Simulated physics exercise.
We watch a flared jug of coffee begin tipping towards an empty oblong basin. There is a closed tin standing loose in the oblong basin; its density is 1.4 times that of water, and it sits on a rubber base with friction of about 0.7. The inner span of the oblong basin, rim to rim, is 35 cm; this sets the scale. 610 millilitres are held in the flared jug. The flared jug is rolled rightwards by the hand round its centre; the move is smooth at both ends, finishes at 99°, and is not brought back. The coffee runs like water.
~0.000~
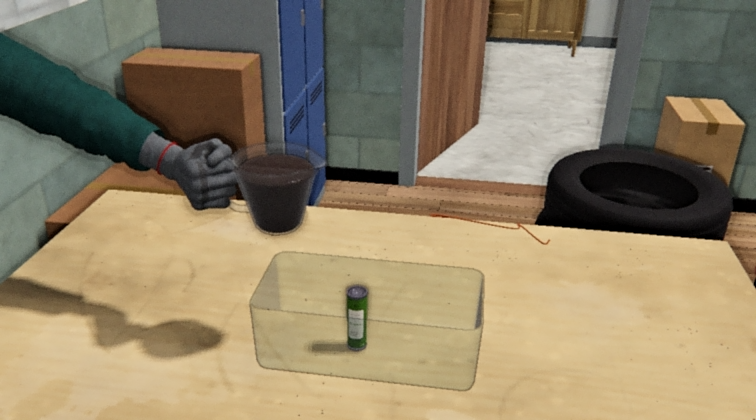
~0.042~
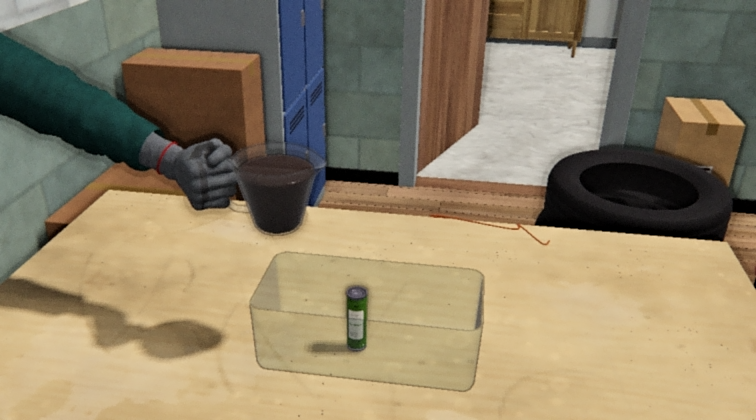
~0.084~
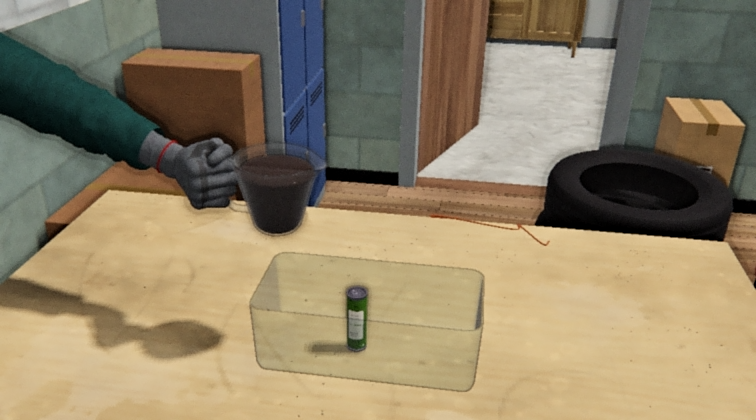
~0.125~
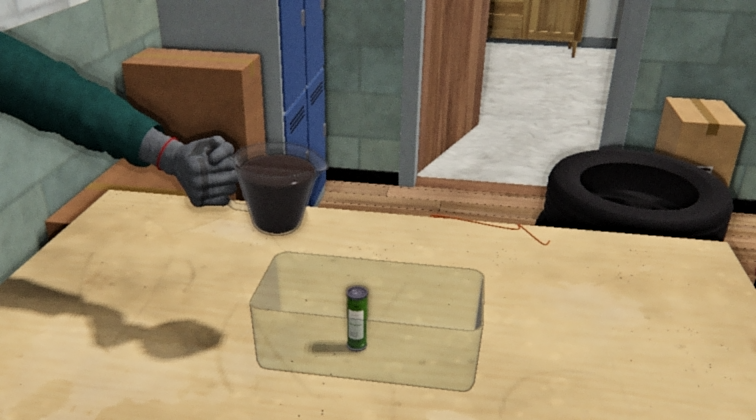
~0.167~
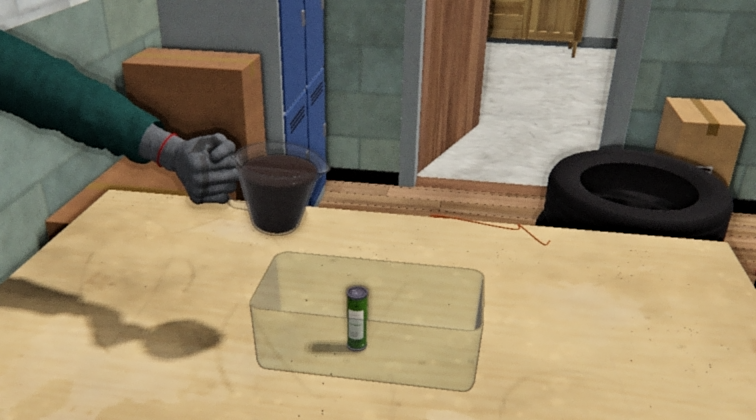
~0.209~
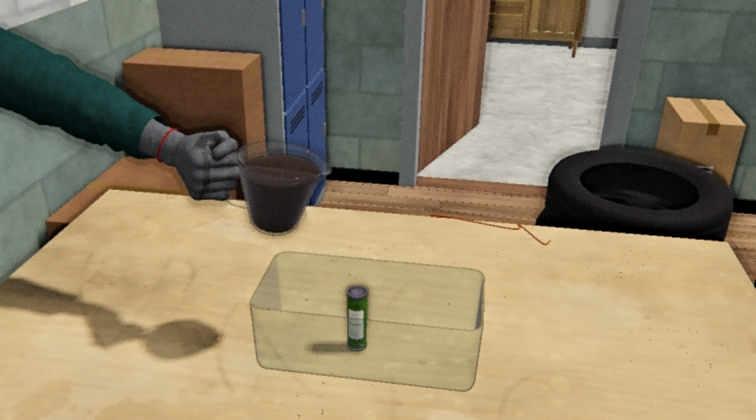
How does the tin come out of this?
It's going to stay vertical.
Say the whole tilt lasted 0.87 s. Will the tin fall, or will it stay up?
Holds steady.
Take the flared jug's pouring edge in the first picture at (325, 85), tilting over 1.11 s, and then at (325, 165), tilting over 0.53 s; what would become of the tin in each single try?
The tin stays vertical the first time and overturns the second time.
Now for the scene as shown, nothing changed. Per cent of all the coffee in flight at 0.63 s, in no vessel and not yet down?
Around 22 percent.
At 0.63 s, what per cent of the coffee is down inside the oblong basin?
Near 5 in a hundred.
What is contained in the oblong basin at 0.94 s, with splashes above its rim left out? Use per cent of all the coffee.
The fraction sits near 64 in a hundred.
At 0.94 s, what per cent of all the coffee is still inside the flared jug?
About 18 per cent.
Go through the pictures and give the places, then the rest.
The first picture shows tilt 0°; pouring edge (327, 163); surface from (240, 164) to (315, 170); the oblong basin's rim runs from (263, 278) to (483, 300); the tin's top is at (357, 294).
The second picture shows tilt 0°; pouring edge (327, 164); surface from (240, 165) to (315, 171).
The third picture shows tilt 1°; pouring edge (328, 165); surface from (241, 165) to (316, 172).
The fourth picture shows tilt 3°; pouring edge (329, 167); surface from (242, 164) to (317, 172).
The fifth picture shows tilt 5°; pouring edge (330, 169); surface from (244, 164) to (318, 173).
The sixth picture shows tilt 8°; pouring edge (332, 171); surface from (245, 164) to (321, 173).
After 0.63 s the tilt is 60° and 73 per cent is still to pour; the tin stands where it began.
After 0.94 s the tilt is 93° and 17 per cent is still to pour; the tin stands where it began.
After 1.26 s the tilt is 99° and 0 per cent is still to pour; the tin stands where it began.
After 1.61 s the tilt is 99° and 0 per cent is still to pour; the tin stands where it began.
In the end the tin stands where it began.
